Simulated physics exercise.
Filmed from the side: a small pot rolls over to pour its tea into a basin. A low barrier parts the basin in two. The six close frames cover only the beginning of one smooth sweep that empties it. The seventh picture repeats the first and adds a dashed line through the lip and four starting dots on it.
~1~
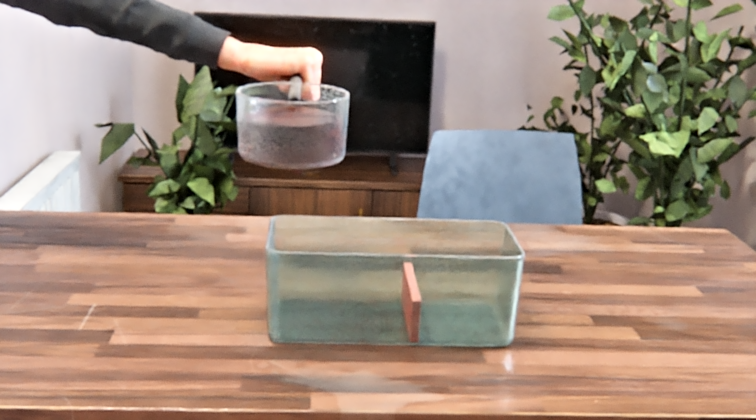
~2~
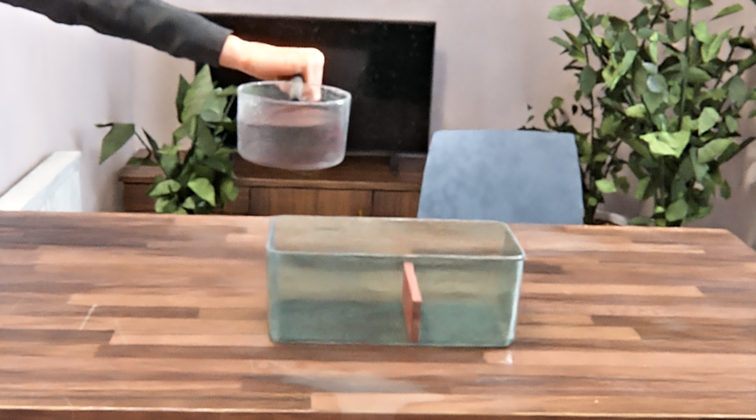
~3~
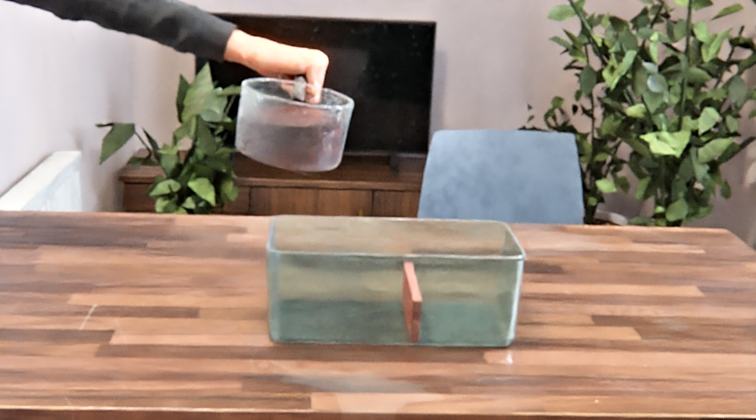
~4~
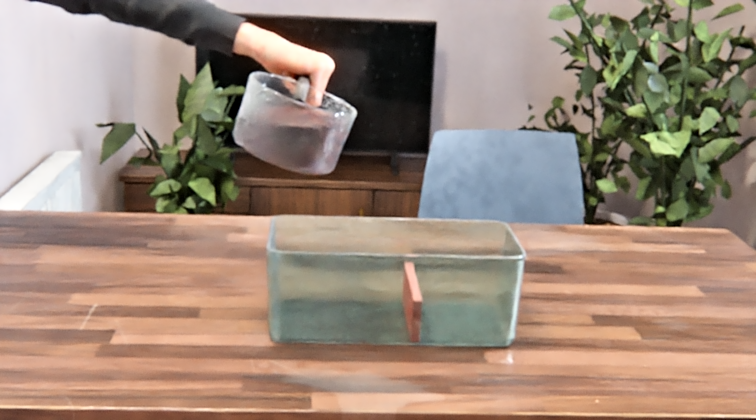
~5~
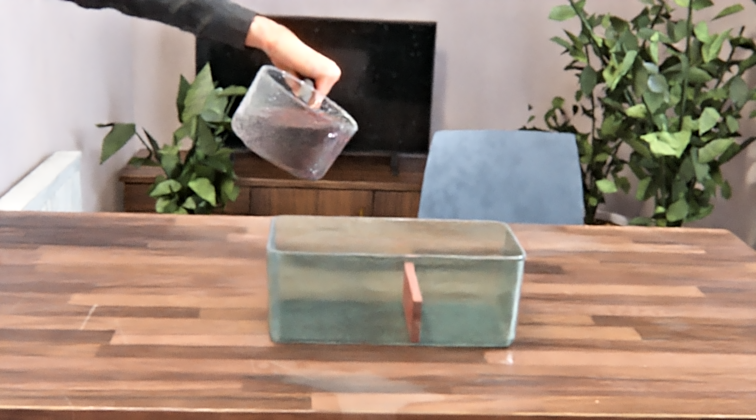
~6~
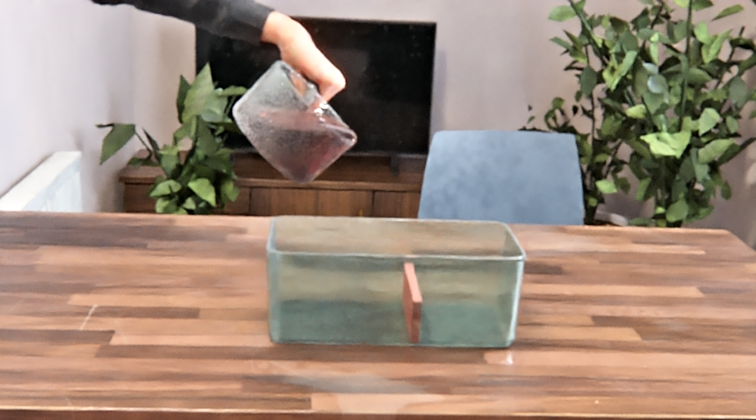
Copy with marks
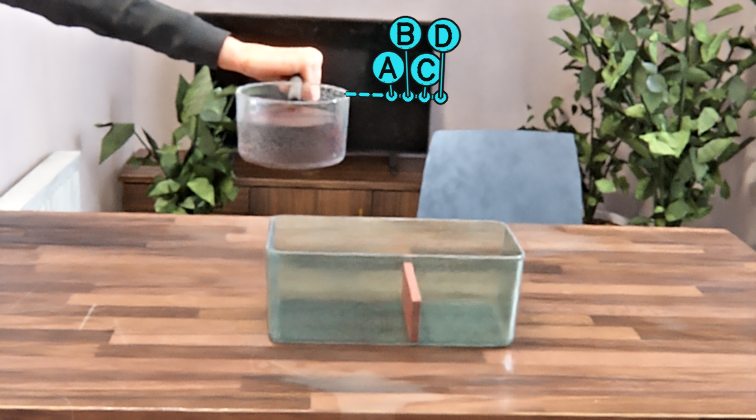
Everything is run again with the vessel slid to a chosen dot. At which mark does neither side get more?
Go for A.
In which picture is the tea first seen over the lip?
In picture 6.
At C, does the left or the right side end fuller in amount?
More ends on the right.
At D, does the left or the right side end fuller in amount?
The right side.
On the marked copy, A at (391, 95); B at (407, 96); C at (424, 96); D at (440, 97).
With A, about 46 % ends left of the wall and 52 % right of it.
With B, about 18 % ends left of the wall and 79 % right of it; 3 % is lost outside.
With C, about 9 % ends left of the wall and 88 % right of it; 4 % is lost outside.
With D, about 7 % ends left of the wall and 83 % right of it; 10 % is lost outside.
